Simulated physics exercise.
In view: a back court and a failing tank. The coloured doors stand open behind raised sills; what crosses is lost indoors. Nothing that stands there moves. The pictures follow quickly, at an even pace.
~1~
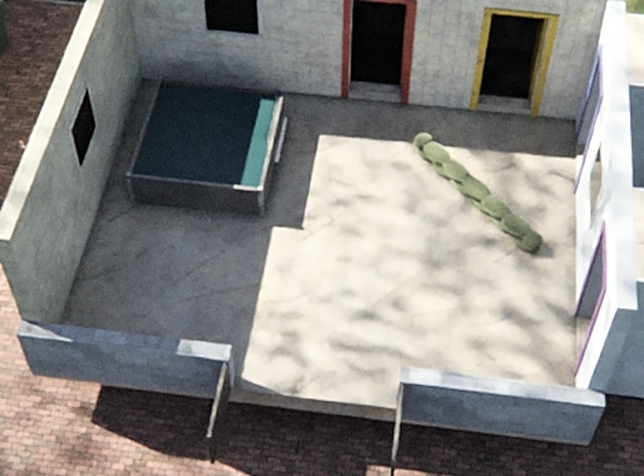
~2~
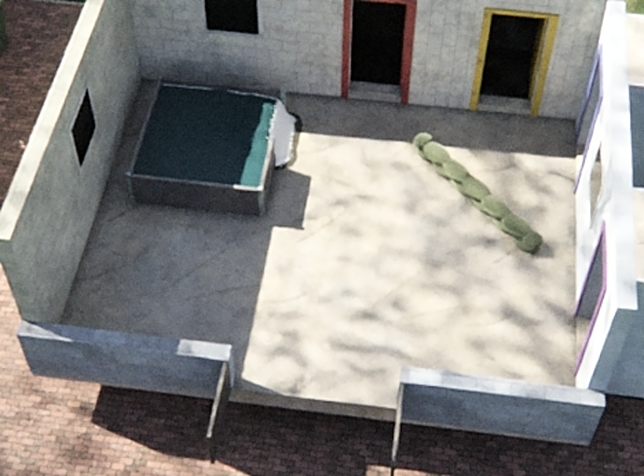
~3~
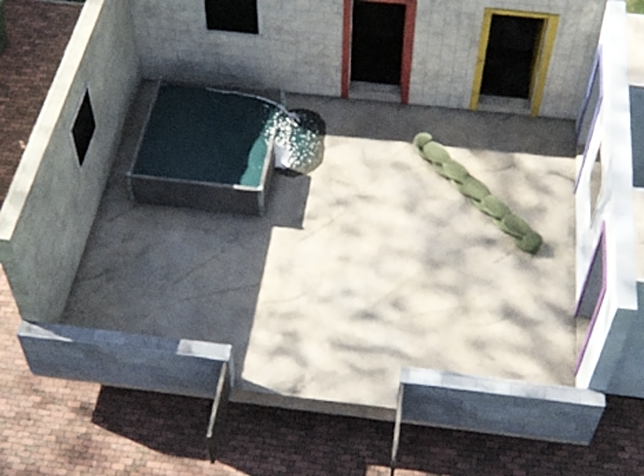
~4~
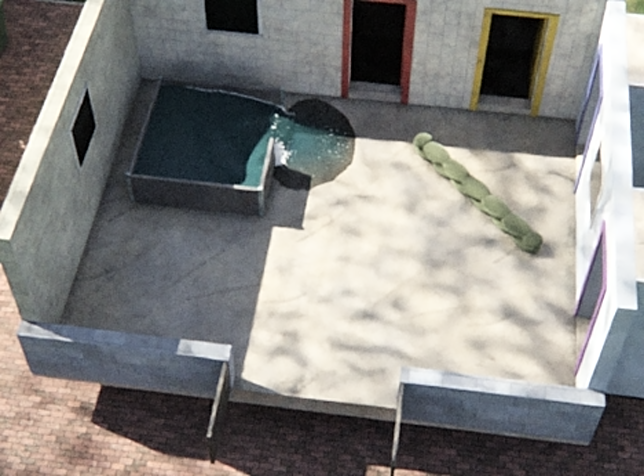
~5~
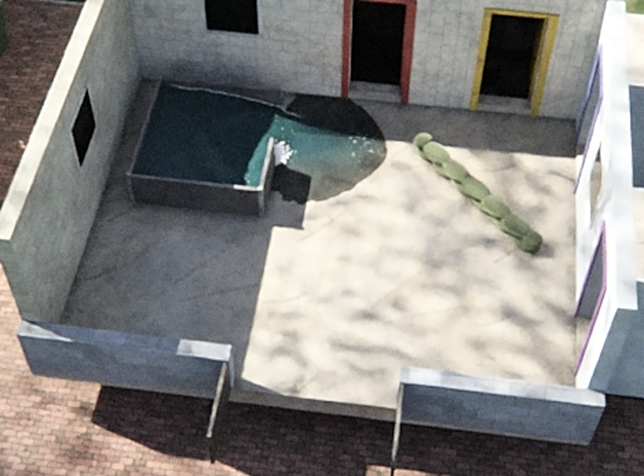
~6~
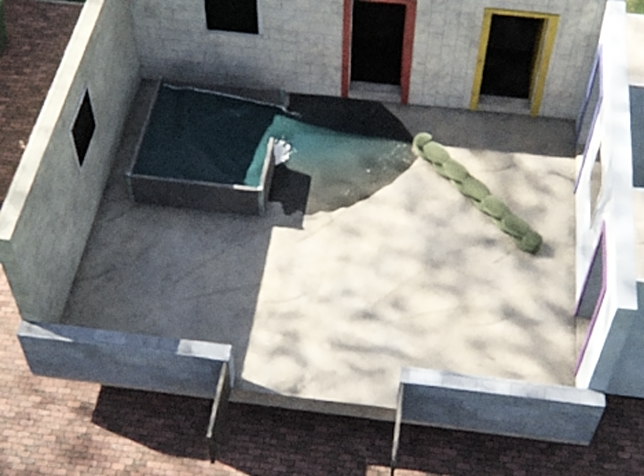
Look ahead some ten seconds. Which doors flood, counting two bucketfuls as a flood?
One by one: The purple door floods; the yellow door holds within the limit; the blue door floods; the red door holds within the limit.
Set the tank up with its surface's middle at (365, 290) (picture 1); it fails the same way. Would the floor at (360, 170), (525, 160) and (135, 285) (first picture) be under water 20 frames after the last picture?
In that order: Wet, awash, dry.
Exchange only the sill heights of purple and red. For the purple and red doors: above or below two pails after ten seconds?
Purple holds, red goes over.
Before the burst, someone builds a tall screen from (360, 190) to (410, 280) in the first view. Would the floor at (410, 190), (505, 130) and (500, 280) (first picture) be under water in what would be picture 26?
In turn: Awash, flooded, under water.
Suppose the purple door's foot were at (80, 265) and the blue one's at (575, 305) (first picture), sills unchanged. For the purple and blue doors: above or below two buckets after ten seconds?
Purple door stays under; blue door keeps below it.
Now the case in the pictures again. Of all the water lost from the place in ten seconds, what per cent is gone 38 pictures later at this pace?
Close to 50 %.
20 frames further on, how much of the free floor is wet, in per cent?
I make it 45 per cent.
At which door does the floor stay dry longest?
Last comes the purple one.
A moment on, water covers 20 % of the floor; the purple door not reached, the yellow door not reached, the blue door not reached, the red door wet at the sill, nothing in.
Next, water covers 25 % of the floor; the purple door not reached, the yellow door wet at the sill, nothing in, the blue door not reached, the red door under two buckets in.
Then, water covers 45 % of the floor; the purple door under two buckets in, the yellow door wet at the sill, nothing in, the blue door over two buckets in, the red door under two buckets in.
Later, water covers 55 % of the floor; the purple door over two buckets in, the yellow door wet at the sill, nothing in, the blue door far over two buckets in, the red door under two buckets in.
In the end, water covers 90 % of the floor; the purple door over two buckets in, the yellow door wet at the sill, nothing in, the blue door far over two buckets in, the red door under two buckets in.
